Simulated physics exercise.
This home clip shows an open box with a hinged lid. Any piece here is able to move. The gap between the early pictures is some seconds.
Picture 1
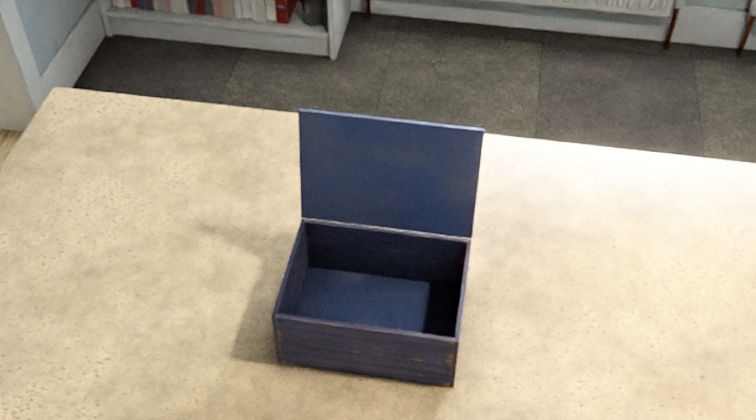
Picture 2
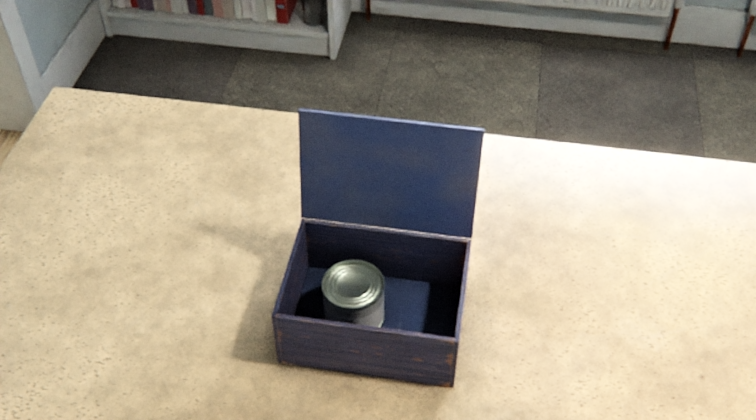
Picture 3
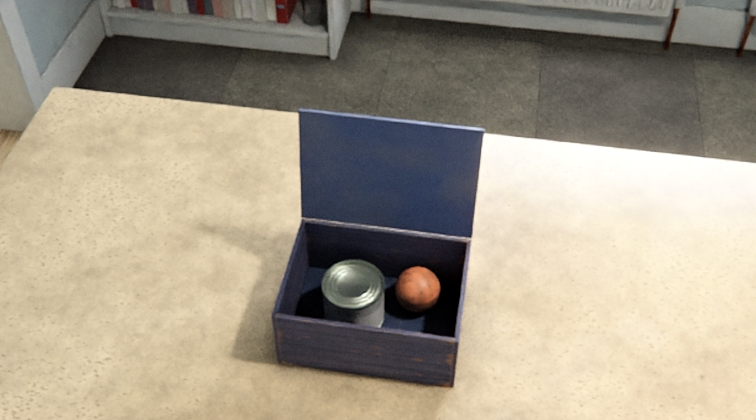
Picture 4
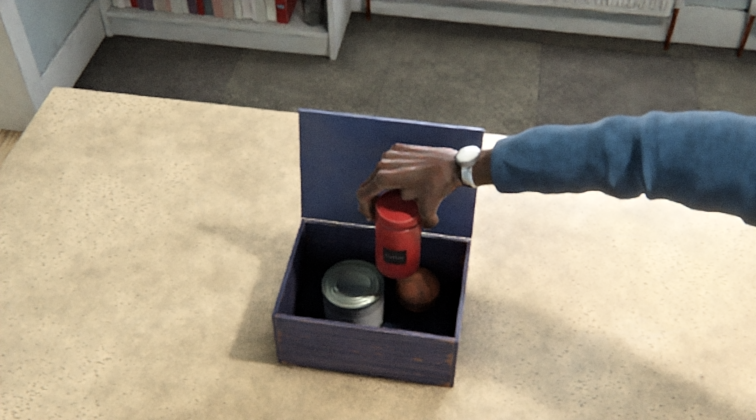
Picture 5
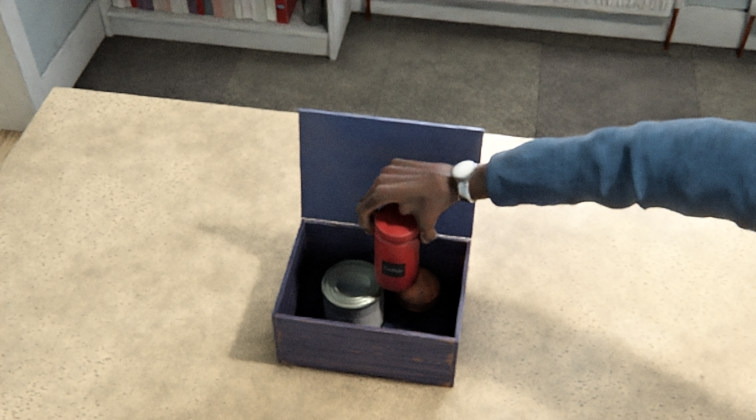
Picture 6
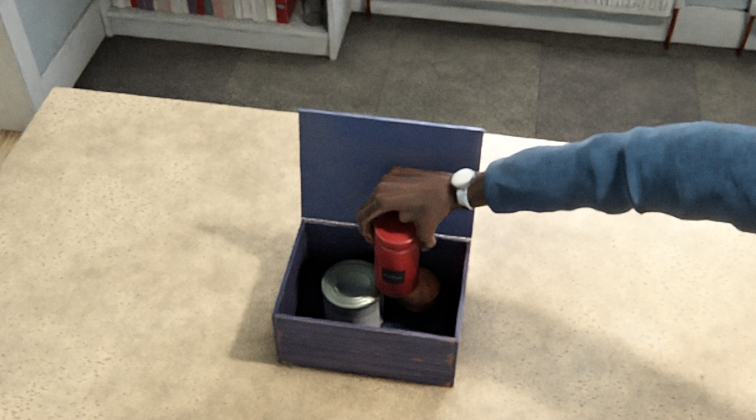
On a pale tabletop, an open blue box with a hinged lid sat empty, then held a metal can, then an orange ball beside it, before a hand from the right lowered in a red jar.
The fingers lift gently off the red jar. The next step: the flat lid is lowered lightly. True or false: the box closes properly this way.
True.
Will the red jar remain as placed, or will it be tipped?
As it turns out, the red jar changes its angle.
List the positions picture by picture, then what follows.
In the first picture, the last thing is not in view yet.
In the second picture, the last thing is not in view yet.
In the third picture, the last thing is not in view yet; orange ball (418, 289).
The fourth picture shows coming down; red jar (398, 234); orange ball (418, 289).
The fifth picture shows coming down; red jar (397, 247).
The sixth picture shows put in, still held; red jar (397, 255).
Then, 0.70 s on from there, red jar on its side near (393, 322); orange ball shifted a little.
Then, 1.70 s on from there, lid 51° above the rim; red jar on its side near (387, 316); orange ball shifted a little; white tub shifted a little.
In the end, lid shut; toppled in the box, red jar; the other 2 unmoved. At the end, from the last picture's camera, red jar near (387, 316).
